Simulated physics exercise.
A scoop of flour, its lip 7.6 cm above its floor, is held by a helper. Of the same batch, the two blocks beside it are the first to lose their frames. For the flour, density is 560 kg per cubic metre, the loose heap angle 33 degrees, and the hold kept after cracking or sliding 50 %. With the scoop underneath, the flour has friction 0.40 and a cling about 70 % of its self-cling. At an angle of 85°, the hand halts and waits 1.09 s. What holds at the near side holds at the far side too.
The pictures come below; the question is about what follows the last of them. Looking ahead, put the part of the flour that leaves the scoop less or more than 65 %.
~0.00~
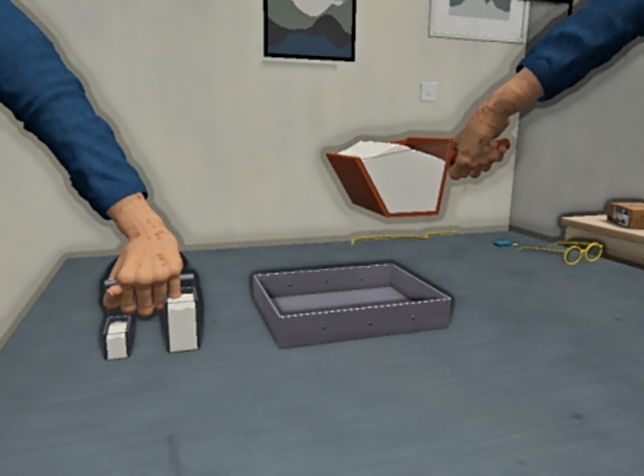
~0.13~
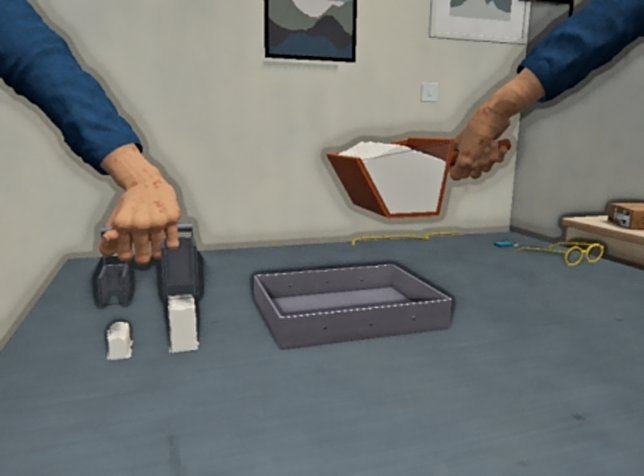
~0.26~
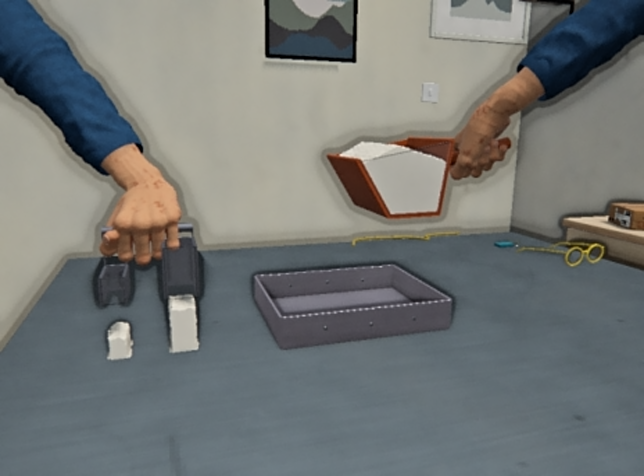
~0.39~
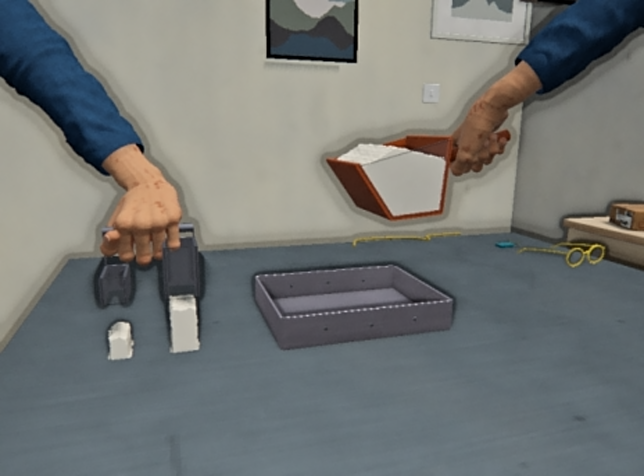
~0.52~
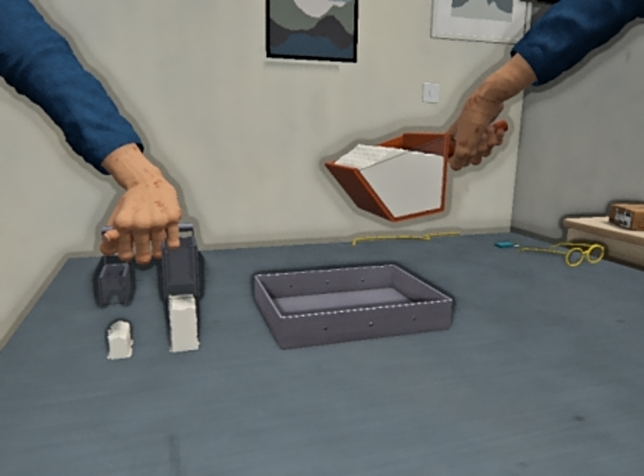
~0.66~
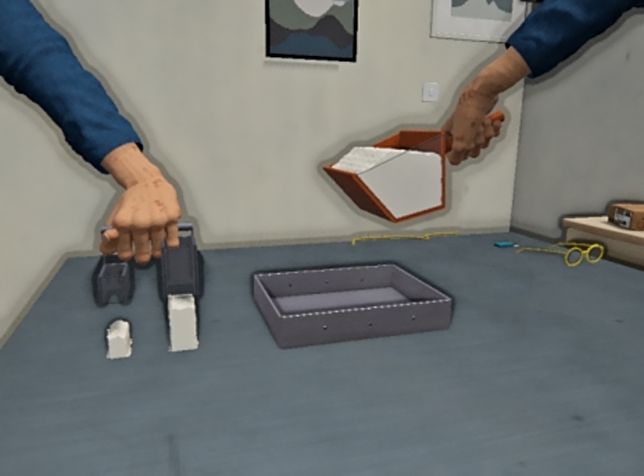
Prediction: The share falls short of 65 %.
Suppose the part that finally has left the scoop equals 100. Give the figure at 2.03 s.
The figure is some 0 %.
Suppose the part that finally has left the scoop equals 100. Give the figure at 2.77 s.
80 %.
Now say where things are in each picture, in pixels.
In the first frame, lip at (361, 158), tilt 0 degrees; top of the flour at (399, 144); blocks stand 2.8 cm, 6.0 cm (left to right).
In the second frame, lip at (361, 159), tilt 0 degrees; top of the flour at (400, 145); blocks stand 2.8 cm, 6.0 cm (left to right).
In the third frame, lip at (361, 160), tilt 1 degrees; top of the flour at (397, 146); blocks stand 2.8 cm, 6.0 cm (left to right).
In the fourth frame, lip at (360, 164), tilt 5 degrees; top of the flour at (395, 148); blocks stand 2.8 cm, 6.0 cm (left to right).
In the fifth frame, lip at (358, 169), tilt 9 degrees; top of the flour at (400, 150); blocks stand 2.8 cm, 6.0 cm (left to right).
In the sixth frame, lip at (356, 174), tilt 14 degrees; top of the flour at (390, 151); blocks stand 2.8 cm, 6.0 cm (left to right).
After 1.28 s, the scoop is at 35 degrees and 0 % has left it.
After 2.03 s, the scoop is at 60 degrees and 0 % has left it.
After 2.77 s, the scoop is at 84 degrees and 43 % has left it.
After 3.51 s, the scoop is at 85 degrees and 52 % has left it.
After 3.94 s, at the end, the scoop is at 85 degrees and 54 % has left it.
